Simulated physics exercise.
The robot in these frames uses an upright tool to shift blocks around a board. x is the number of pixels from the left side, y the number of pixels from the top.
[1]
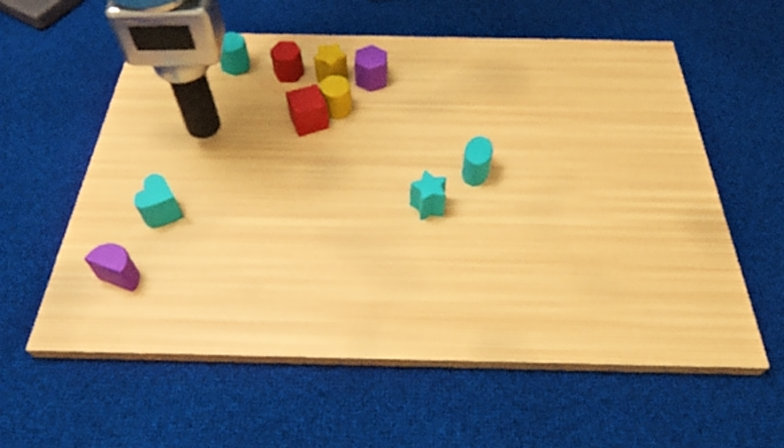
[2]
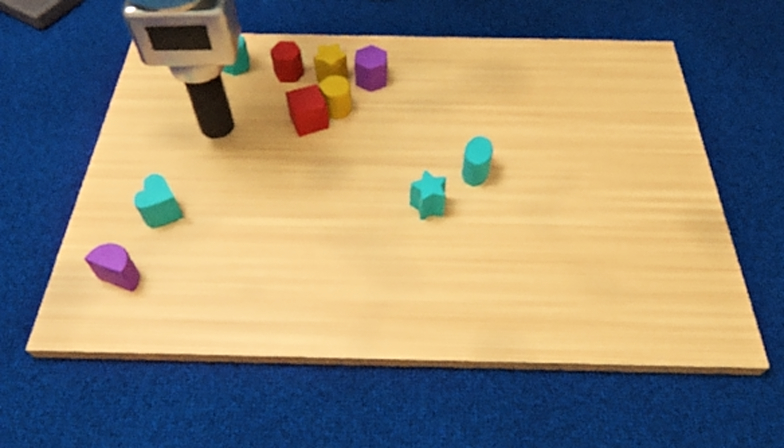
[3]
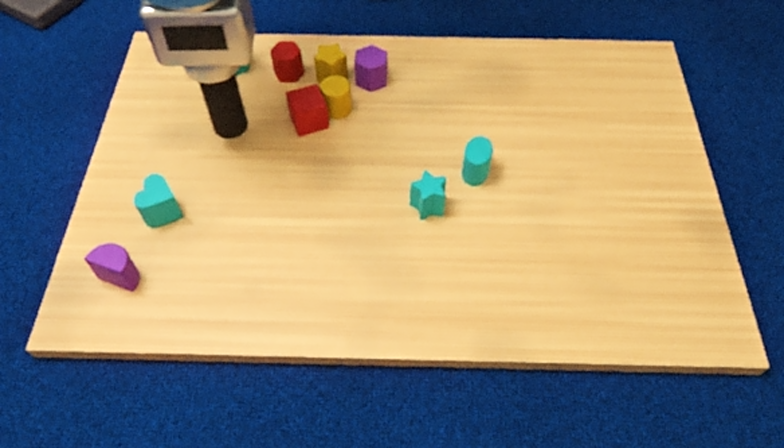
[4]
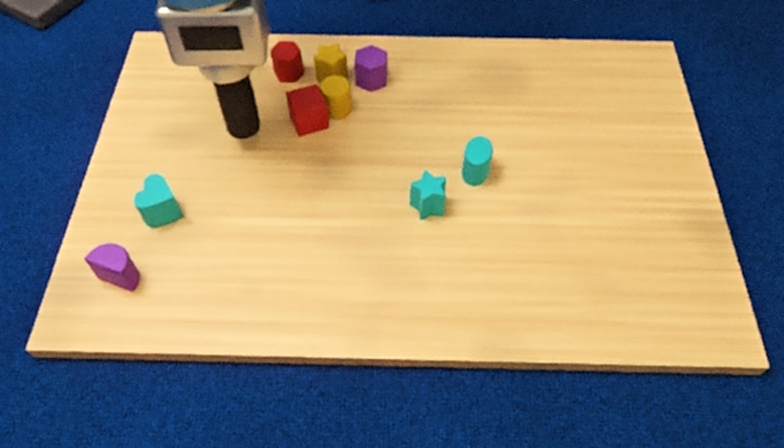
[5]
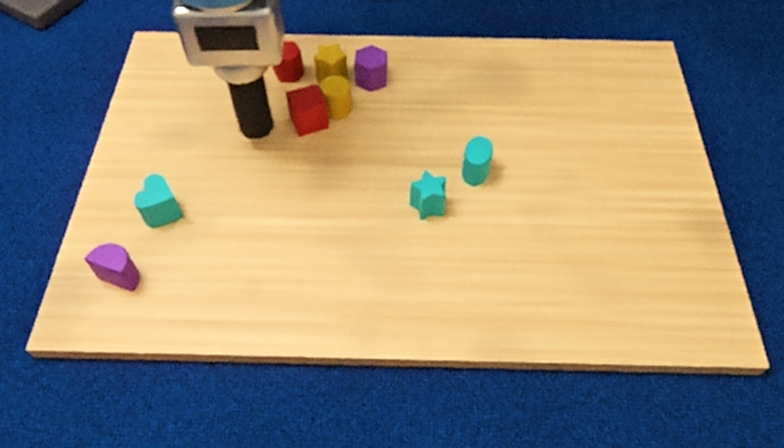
A robotic tool with a black upright tip glides slowly rightward across the upper left of a pale wooden board on blue carpet, seen from above at an angle by a still camera. Red, yellow and purple blocks cluster near the top, with teal and purple ones at left and two teal ones near the centre. The tool gradually covers a teal block behind it, nearing the red blocks while every block stays put.
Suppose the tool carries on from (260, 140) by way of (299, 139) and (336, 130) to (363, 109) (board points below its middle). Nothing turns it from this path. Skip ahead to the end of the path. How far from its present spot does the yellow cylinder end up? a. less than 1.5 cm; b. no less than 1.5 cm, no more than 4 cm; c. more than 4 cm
The answer is c.
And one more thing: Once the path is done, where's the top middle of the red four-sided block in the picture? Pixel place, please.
The answer is (368, 62).
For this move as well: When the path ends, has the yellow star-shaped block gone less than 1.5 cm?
Yes - that is the case.
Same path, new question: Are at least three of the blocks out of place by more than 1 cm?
Going by the path, yes.
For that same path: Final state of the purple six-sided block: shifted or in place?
By the last moment, the purple six-sided block will have left its place.
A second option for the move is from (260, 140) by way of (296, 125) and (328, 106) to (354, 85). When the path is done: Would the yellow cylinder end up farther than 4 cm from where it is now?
It seems so.
On the path given first. One third of the way, tool at (297, 126); red four-sided block at (315, 94), turned 30° anticlockwise; yellow cylinder at (342, 79).
Two thirds of the way, tool at (335, 117); red four-sided block at (345, 83), turned 60° anticlockwise; yellow cylinder at (357, 61); purple six-sided block at (379, 45), turned 25° clockwise.
At the end, tool at (363, 96); red four-sided block at (368, 62), turned 75° anticlockwise; yellow star-shaped block still; yellow cylinder at (363, 41); purple six-sided block at (386, 28), turned 80° clockwise.
